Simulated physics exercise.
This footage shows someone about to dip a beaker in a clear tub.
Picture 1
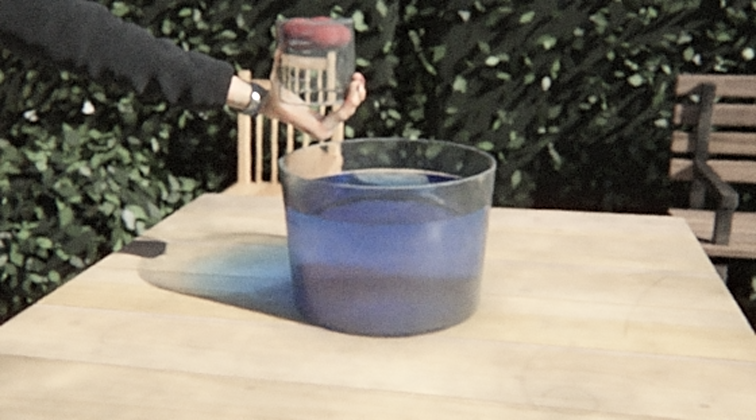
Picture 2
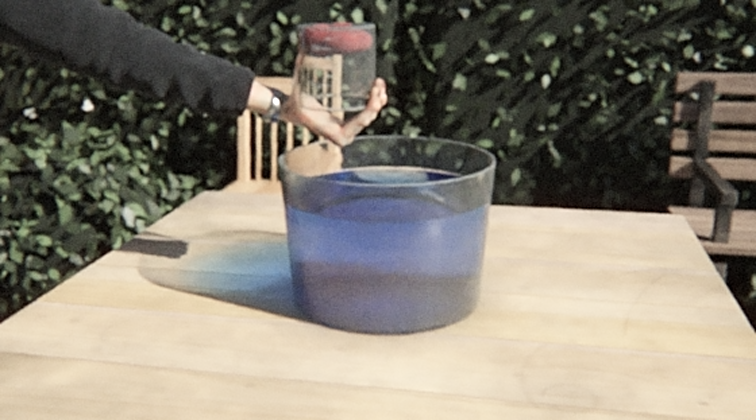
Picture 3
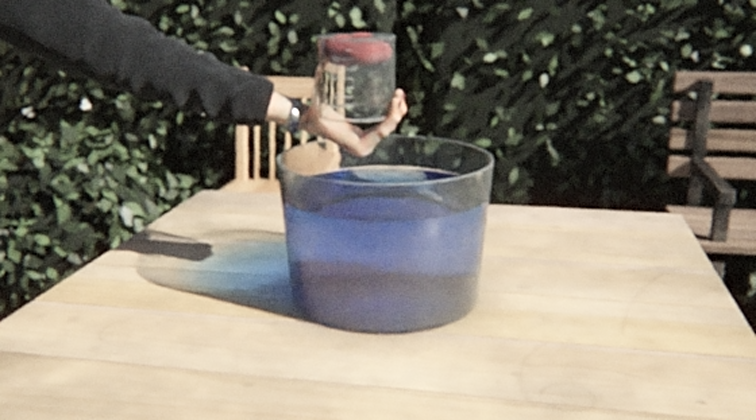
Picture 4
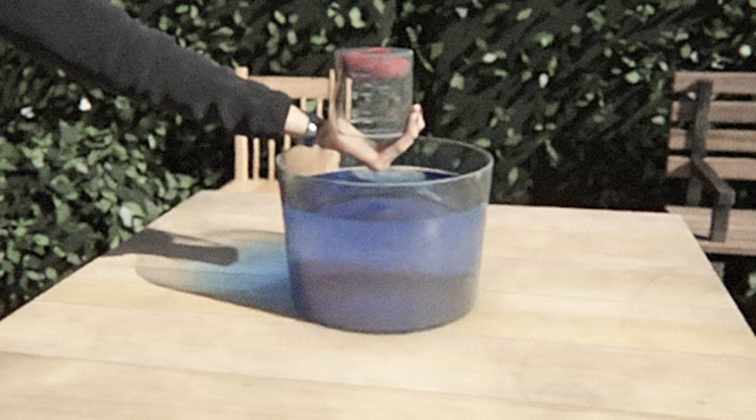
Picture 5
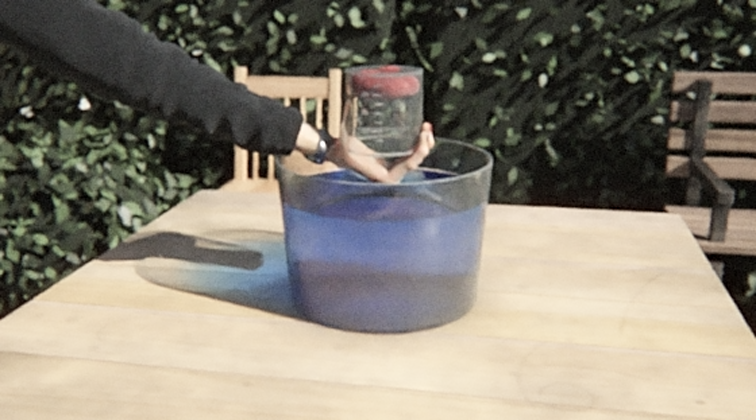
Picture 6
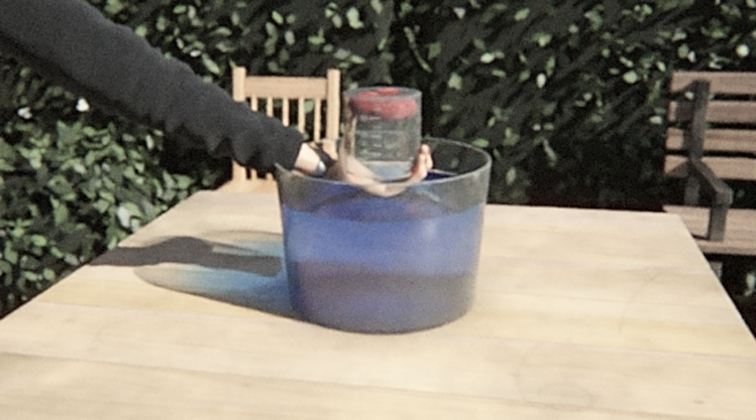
A hand in a dark sleeve, reaching in from the left, lowers an upside-down clear beaker with red cloth in its closed upper end, moving it rightward, then almost straight down, to the tub's rim. The clear tub of blue liquid stands on a pale wooden table, a chair behind and a bench at right. The still camera looks slightly down, outdoors, toward a leafy green hedge.
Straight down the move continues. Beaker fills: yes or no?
No.
A moment on, the beaker enters the dyed water.
Further on, air is trapped inside and holds the level down.
When it is over, the beaker is under, still full of air, and the scrap of cloth is dry.
